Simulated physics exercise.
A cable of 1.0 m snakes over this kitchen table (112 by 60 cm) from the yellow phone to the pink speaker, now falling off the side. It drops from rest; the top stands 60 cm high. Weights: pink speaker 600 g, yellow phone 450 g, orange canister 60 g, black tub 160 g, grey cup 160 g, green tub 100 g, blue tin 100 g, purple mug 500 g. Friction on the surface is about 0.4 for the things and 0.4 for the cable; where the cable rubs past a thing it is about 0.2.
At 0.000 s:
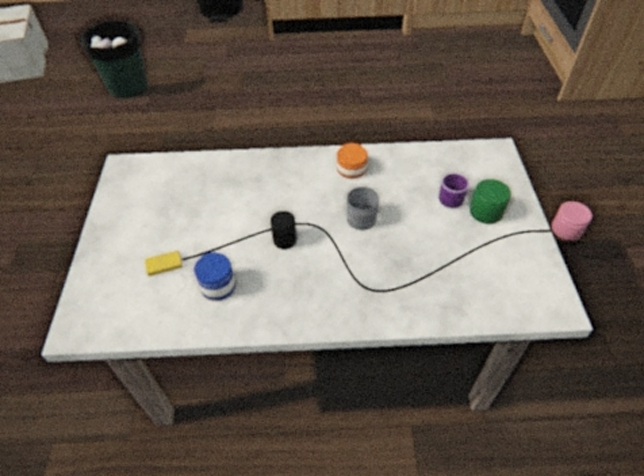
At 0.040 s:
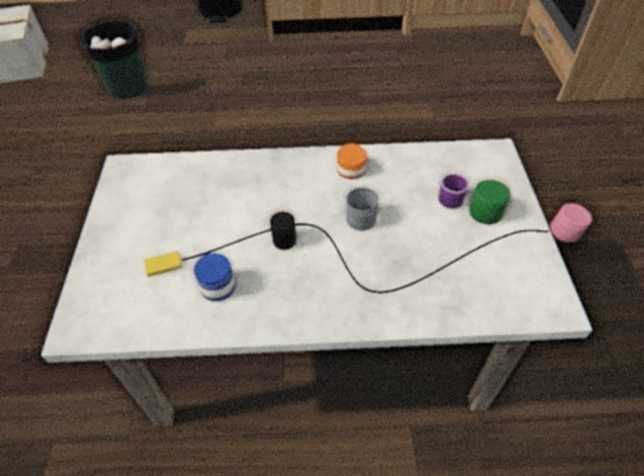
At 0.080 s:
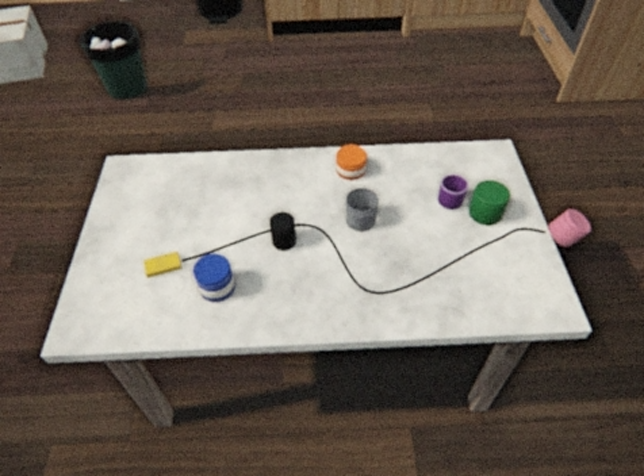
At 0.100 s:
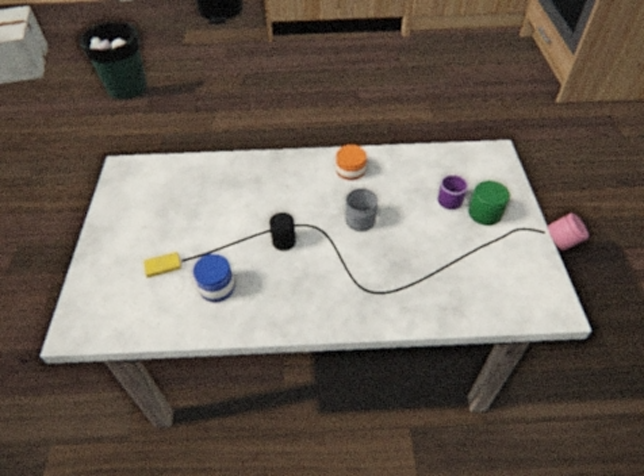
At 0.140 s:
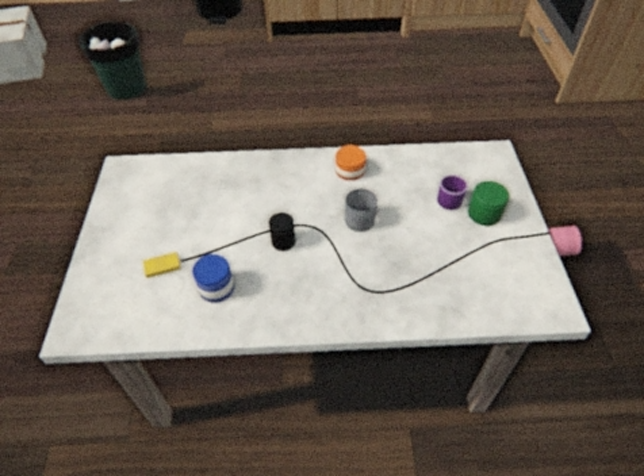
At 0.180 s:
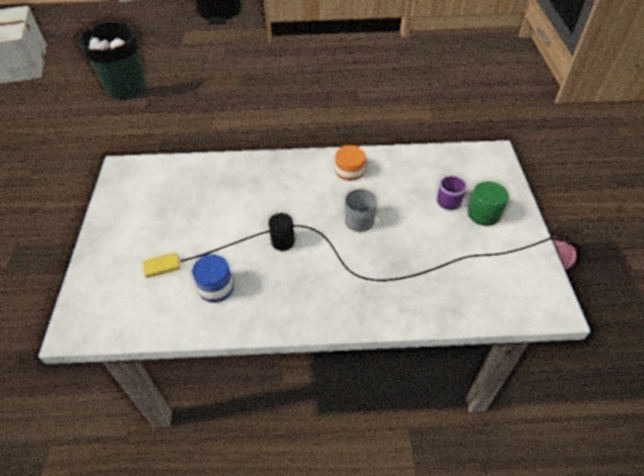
On a pale table in a wood-floored room, a pink speaker tied to a yellow phone by a long cable tilted at the right edge and dropped partly below it, tugging the cable's curve slightly straighter.
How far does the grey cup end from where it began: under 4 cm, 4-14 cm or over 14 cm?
Verdict: The grey cup hardly moves.
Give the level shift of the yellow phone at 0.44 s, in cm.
About 10 cm.
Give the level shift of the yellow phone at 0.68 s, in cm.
About 12 cm.
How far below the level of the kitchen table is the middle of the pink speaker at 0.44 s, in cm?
About 15 cm.
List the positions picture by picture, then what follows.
The first frame shows shows, grey cup (363, 198); cable runs through (510, 235) (438, 270) (356, 280) (313, 225) (229, 244).
The second frame shows shows, pink speaker (576, 214); cable runs through (509, 235) (356, 281) (229, 244).
The third frame shows shows, pink speaker (569, 228); cable runs through (507, 234) (355, 281) (229, 245).
The fourth frame shows shows, pink speaker (568, 232); cable runs through (507, 235) (355, 282) (229, 245).
The fifth frame shows shows, pink speaker (563, 241); cable runs through (511, 238) (355, 282) (228, 246).
The sixth frame shows shows, grey cup (361, 200); cable runs through (534, 245) (450, 263) (363, 278) (311, 228) (228, 246).
After 0.4 s, the cable's tail end at (220, 255); black tub 11 cm off its start, yellow phone 9 cm off its start, pink speaker over the edge.
After 0.7 s, the cable's tail end at (229, 255); pink speaker over the edge, black tub 12 cm off its start, yellow phone 11 cm off its start.
After 0.9 s, the cable's tail end at (254, 254); yellow phone 17 cm off its start at (235, 251), black tub 12 cm off its start at (287, 263), pink speaker over the edge.
After 1.2 s, the cable's tail end at (275, 253); yellow phone 22 cm off its start, pink speaker over the edge, black tub 12 cm off its start.
After 2.4 s, the cable's tail end at (331, 250); grey cup 0 cm off its start at (361, 199), yellow phone 35 cm off its start at (313, 248), pink speaker over the edge, black tub 12 cm off its start at (287, 263).
